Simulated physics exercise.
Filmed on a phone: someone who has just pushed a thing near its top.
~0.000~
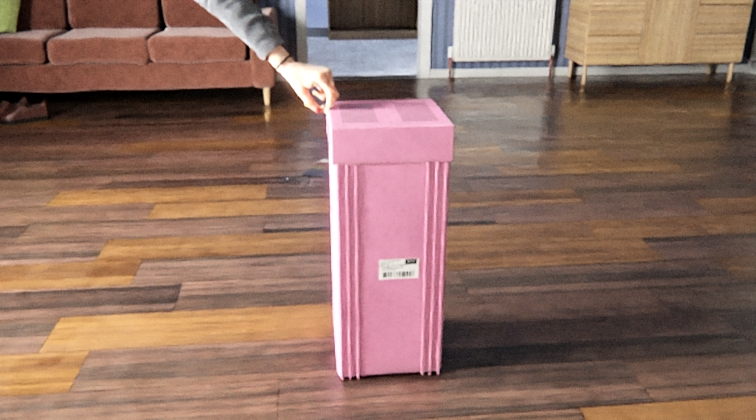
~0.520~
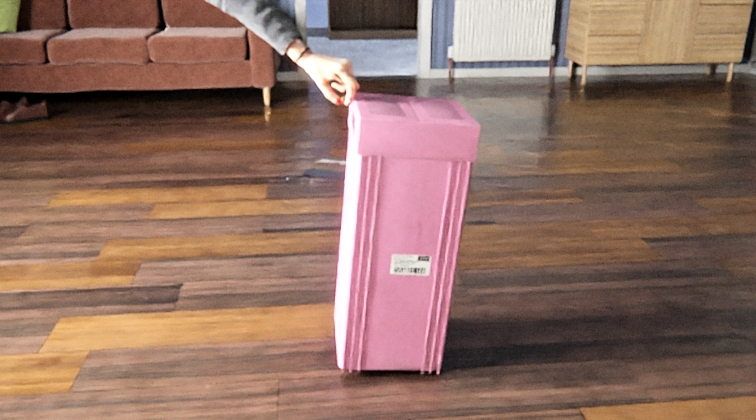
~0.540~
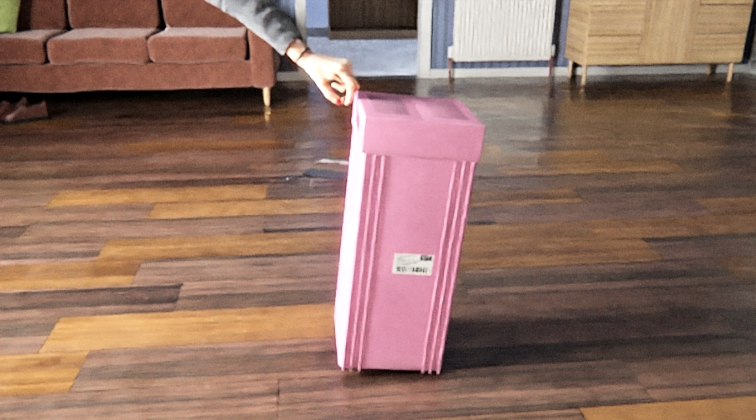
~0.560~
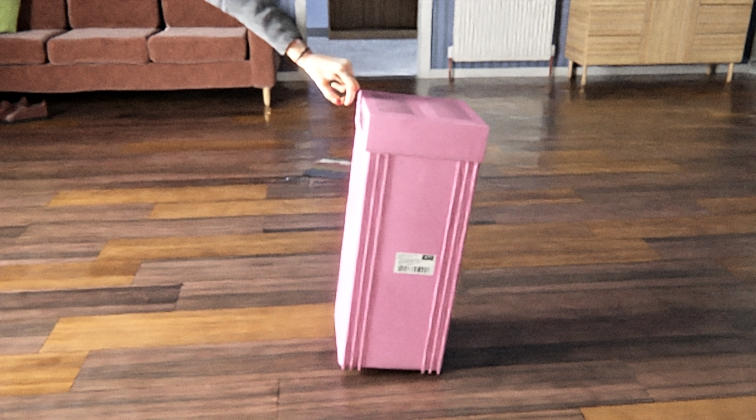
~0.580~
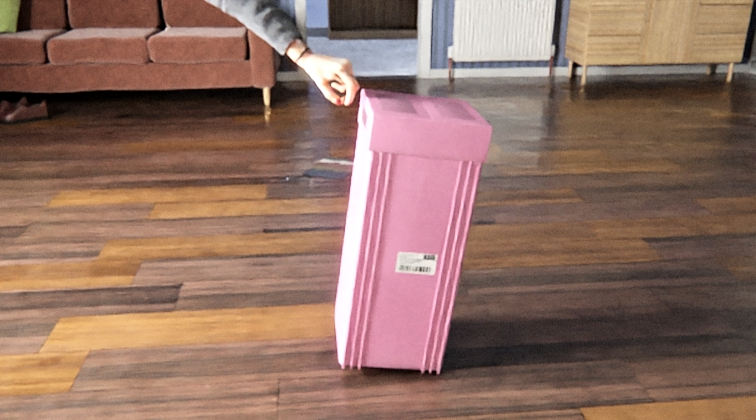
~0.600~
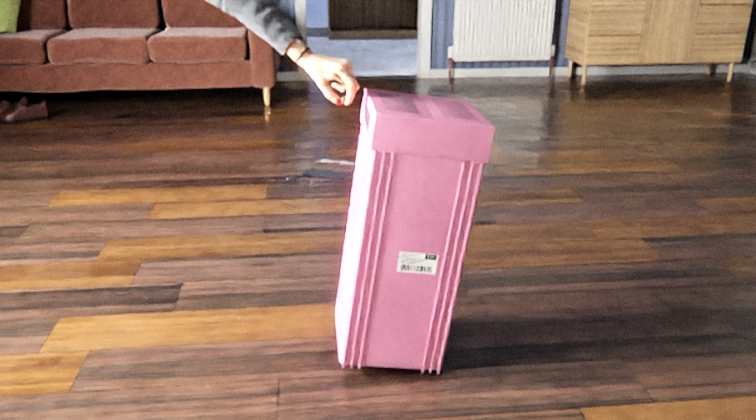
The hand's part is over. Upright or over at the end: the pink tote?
As it turns out, the pink tote settles on its feet.
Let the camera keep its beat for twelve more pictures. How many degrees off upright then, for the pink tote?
It would show 4°.
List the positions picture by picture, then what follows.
The first frame shows pink tote (385, 239) upright.
The second frame shows pink tote (397, 235) 5° off upright.
The third frame shows pink tote (400, 234) 6° off upright.
The fourth frame shows pink tote (402, 233) 7° off upright.
The fifth frame shows pink tote (403, 233) 8° off upright.
The sixth frame shows pink tote (404, 233) 8° off upright.
After 0.94 s, pink tote upright near (382, 238).
At rest (2.1 s), the pink tote rocks back upright, near (385, 239).
